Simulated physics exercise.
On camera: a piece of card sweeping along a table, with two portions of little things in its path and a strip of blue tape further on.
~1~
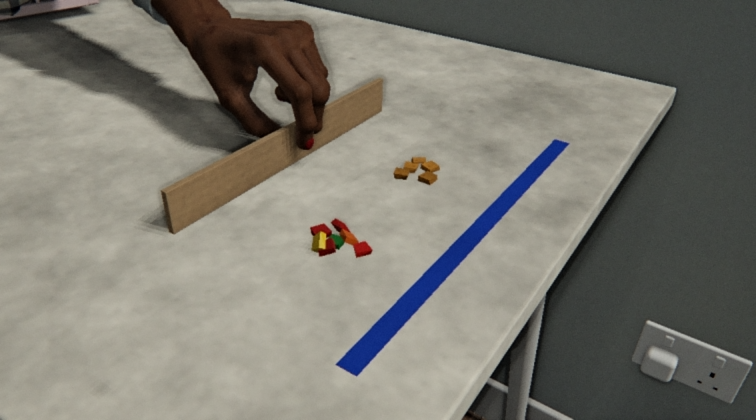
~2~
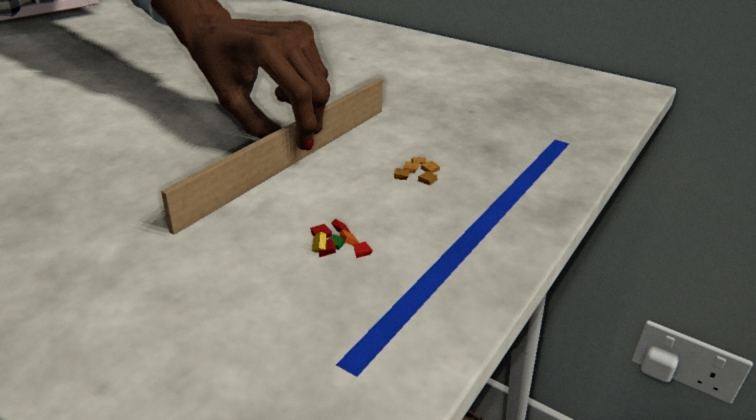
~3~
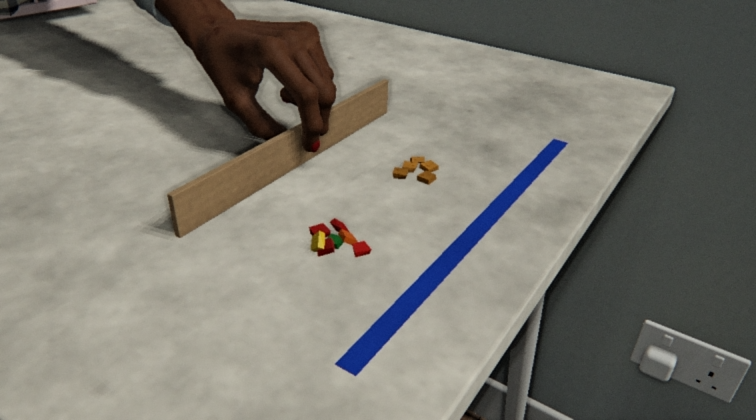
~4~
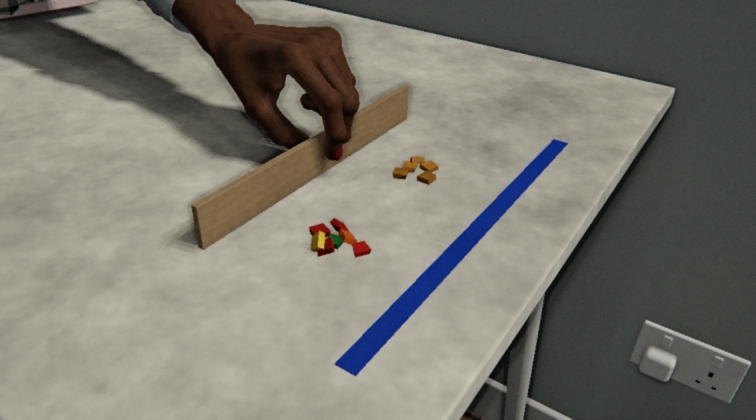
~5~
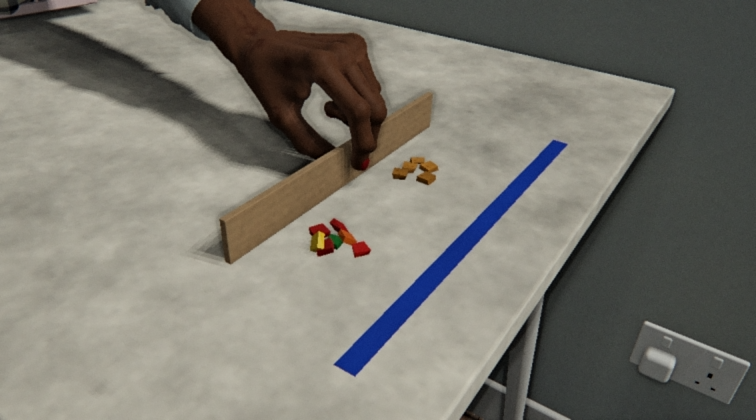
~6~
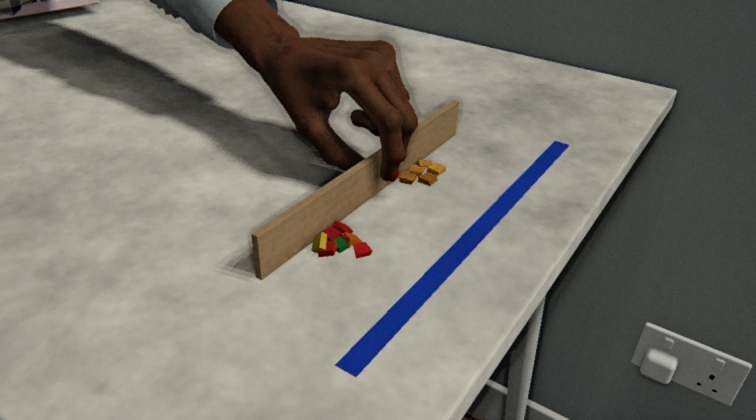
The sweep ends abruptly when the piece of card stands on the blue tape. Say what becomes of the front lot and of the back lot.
The front lot keeps clear of the drop and the back lot keeps clear of the drop.
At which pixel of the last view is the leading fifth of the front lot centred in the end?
Close to (476, 294).
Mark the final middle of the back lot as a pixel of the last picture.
Near (526, 210).
Then, 0.25 s after the last picture, piece of card still moving, near (436, 175); front lot all on the table, its front near (424, 274); back lot all on the table, its front near (480, 197).
Then, 0.53 s after the last picture, piece of card stopped at the blue tape; front lot all on the table, its front near (494, 301); back lot all on the table, its front near (540, 218).
At rest, piece of card stopped at the blue tape; front lot all on the table, its front near (494, 301); back lot all on the table, its front near (540, 218).
